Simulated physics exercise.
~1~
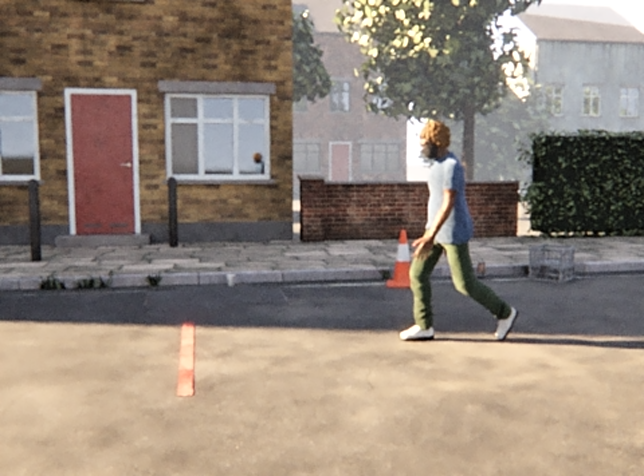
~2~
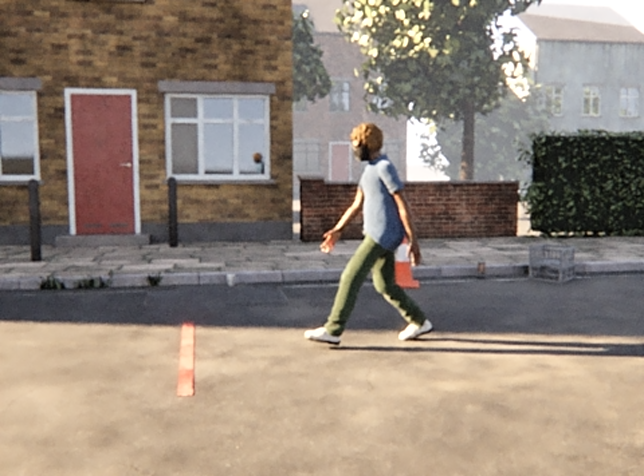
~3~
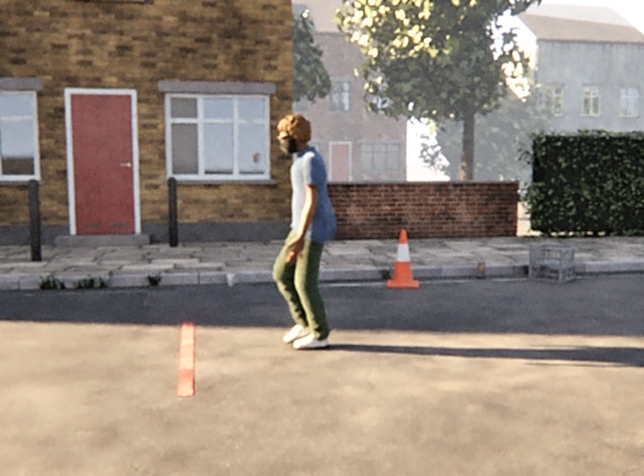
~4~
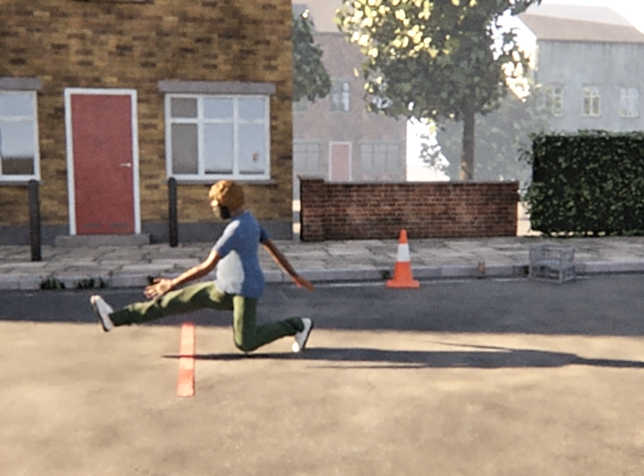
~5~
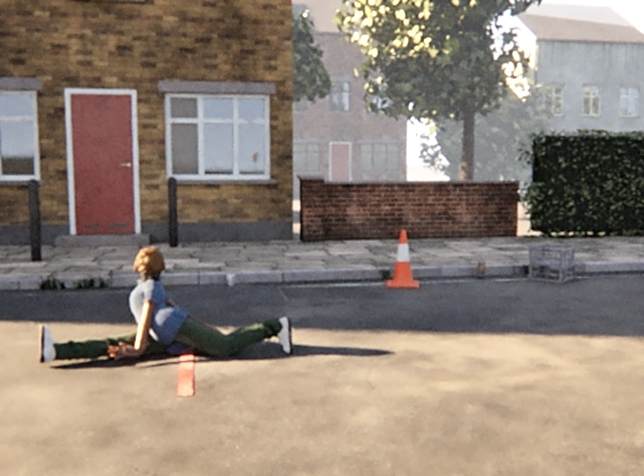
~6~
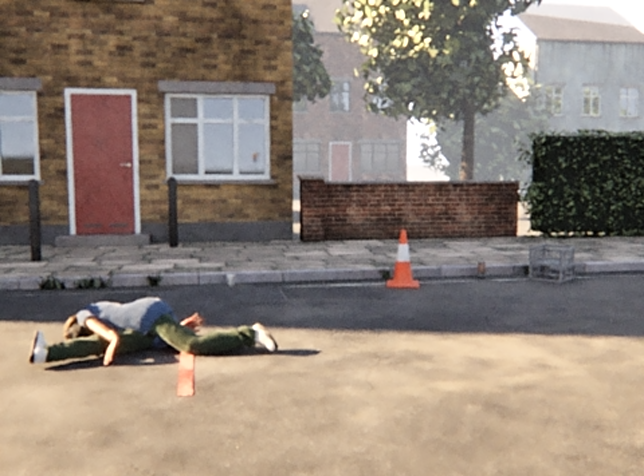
A person in a blue shirt and green trousers strode left along the street toward a red strip, then suddenly dropped into a wide split across it and folded forward, ending face down with head, chest and hips beyond the strip.
